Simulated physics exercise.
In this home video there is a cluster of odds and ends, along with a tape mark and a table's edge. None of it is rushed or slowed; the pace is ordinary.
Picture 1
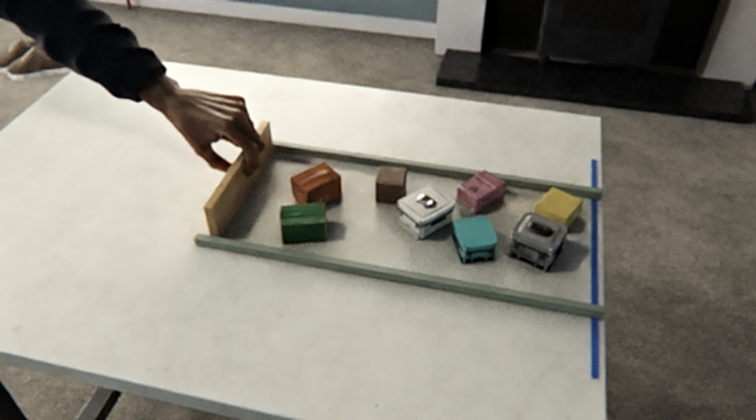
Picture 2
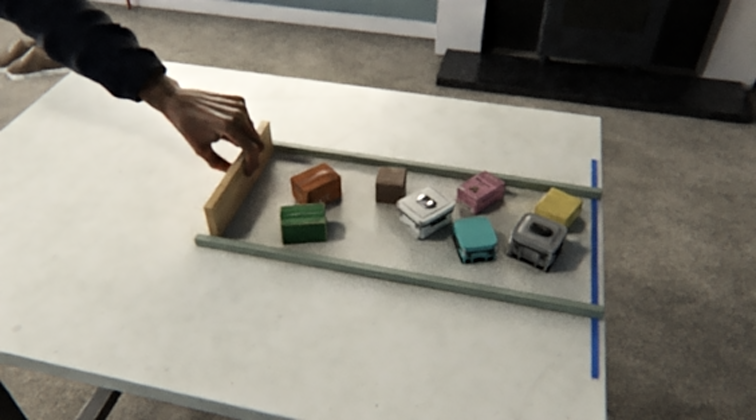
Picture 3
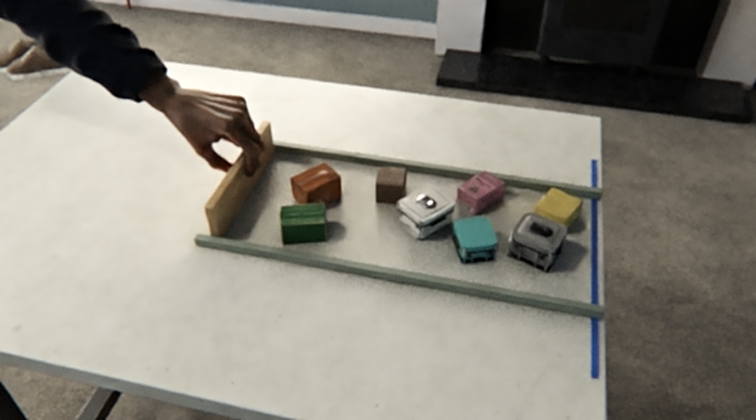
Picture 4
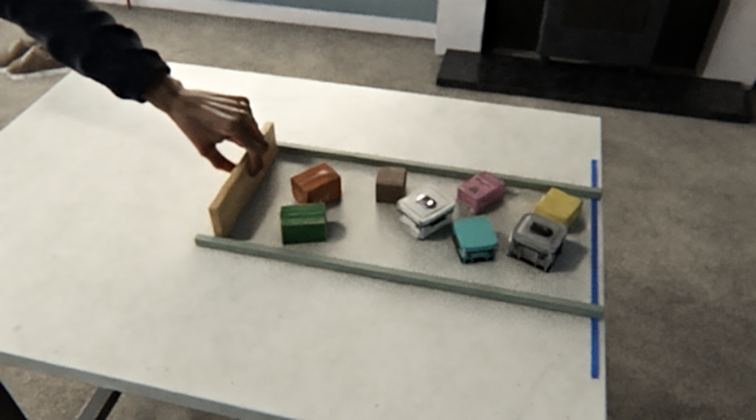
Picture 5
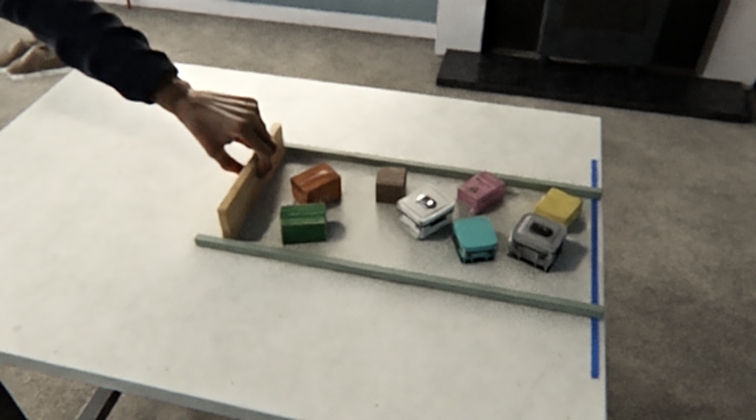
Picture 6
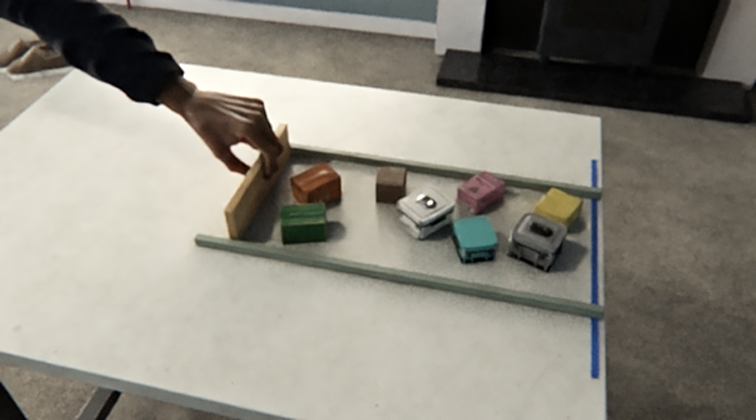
On a white table between two rails, a hand held a wooden board upright, then slid it a little to the right toward the small colored blocks and cases, which all stayed still.
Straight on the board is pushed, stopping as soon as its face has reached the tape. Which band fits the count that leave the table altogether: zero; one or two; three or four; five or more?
The band that fits is five or more.
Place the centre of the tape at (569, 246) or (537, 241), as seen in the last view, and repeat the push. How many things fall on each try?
Counts per try: 5 and 3.
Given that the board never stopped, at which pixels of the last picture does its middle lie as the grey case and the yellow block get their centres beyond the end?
Middle approx. at (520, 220), then approx. at (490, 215).
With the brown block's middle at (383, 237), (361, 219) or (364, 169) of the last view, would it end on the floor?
Slips off; Slips off; Slips off.
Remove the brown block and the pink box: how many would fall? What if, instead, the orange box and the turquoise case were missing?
The number is 6 for the first case and 6 for the second.
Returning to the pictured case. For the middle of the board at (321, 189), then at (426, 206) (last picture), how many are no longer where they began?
It comes to 2 for the first spot, 6 for the other.
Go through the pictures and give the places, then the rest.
In the first frame, yellow block (558, 210); grey case (538, 241); turquoise case (474, 240); board (242, 177); tape (595, 250).
In the second frame, grey case (538, 241); brown block (391, 186).
In the third frame, turquoise case (474, 240); board (243, 177).
In the fourth frame, yellow block (558, 211); white case (426, 212).
In the fifth frame, grey case (538, 241); pink box (480, 192).
In the sixth frame, yellow block (558, 211); grey case (538, 241); turquoise case (474, 240); board (260, 179); tape (595, 250).
Soon after, none off yet; yellow block at rest near (558, 211); grey case at rest near (538, 241); turquoise case at rest near (475, 241).
In the end, the number that fall off is five or more; gone, orange box, green box, brown block, white case, pink box, turquoise case, grey case and yellow block.
